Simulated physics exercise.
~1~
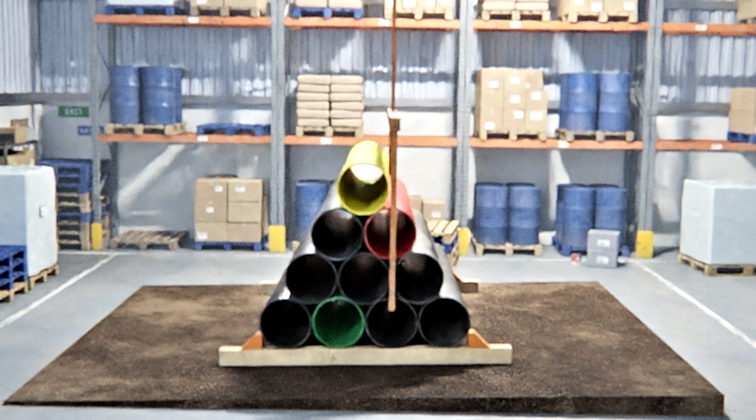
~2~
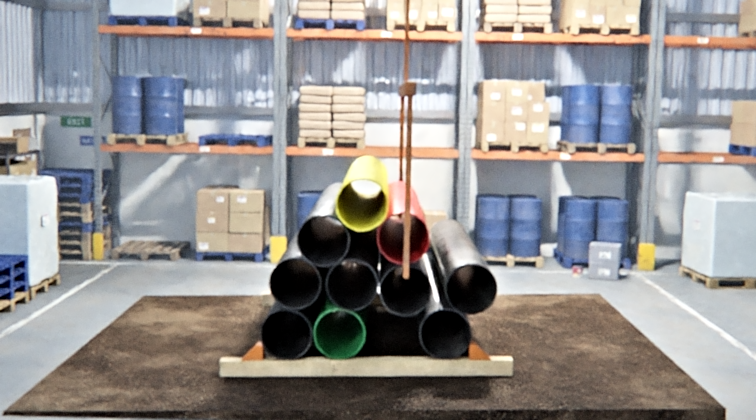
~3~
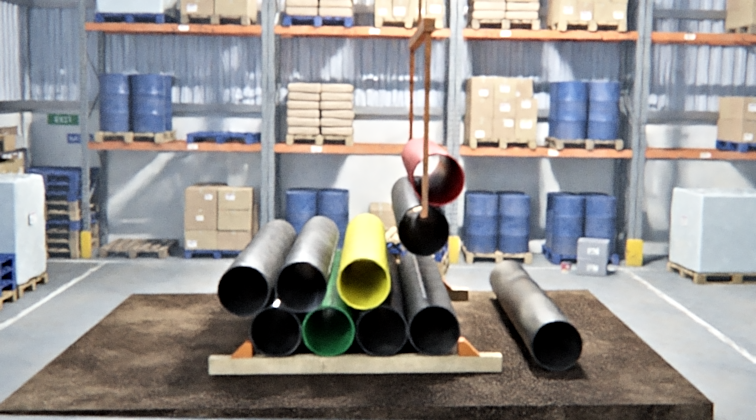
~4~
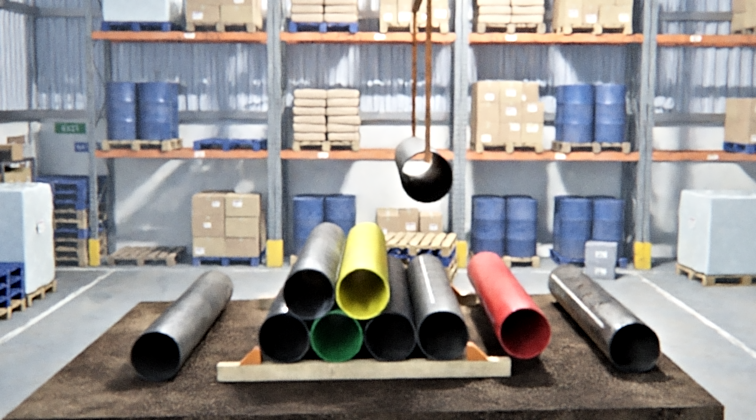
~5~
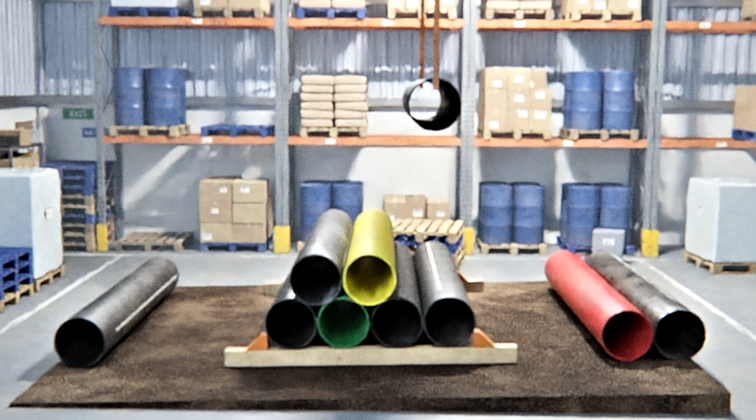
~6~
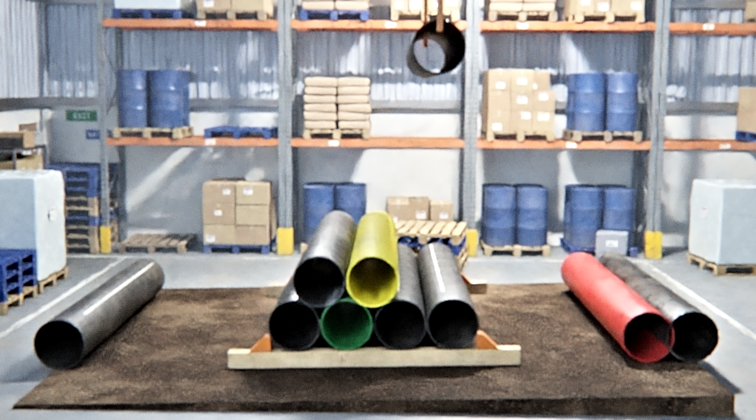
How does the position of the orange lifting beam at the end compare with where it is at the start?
At the end the beam is much higher, near the top of the view and well above the pipes, and slightly further right. At the start it is low, in front of the stack.
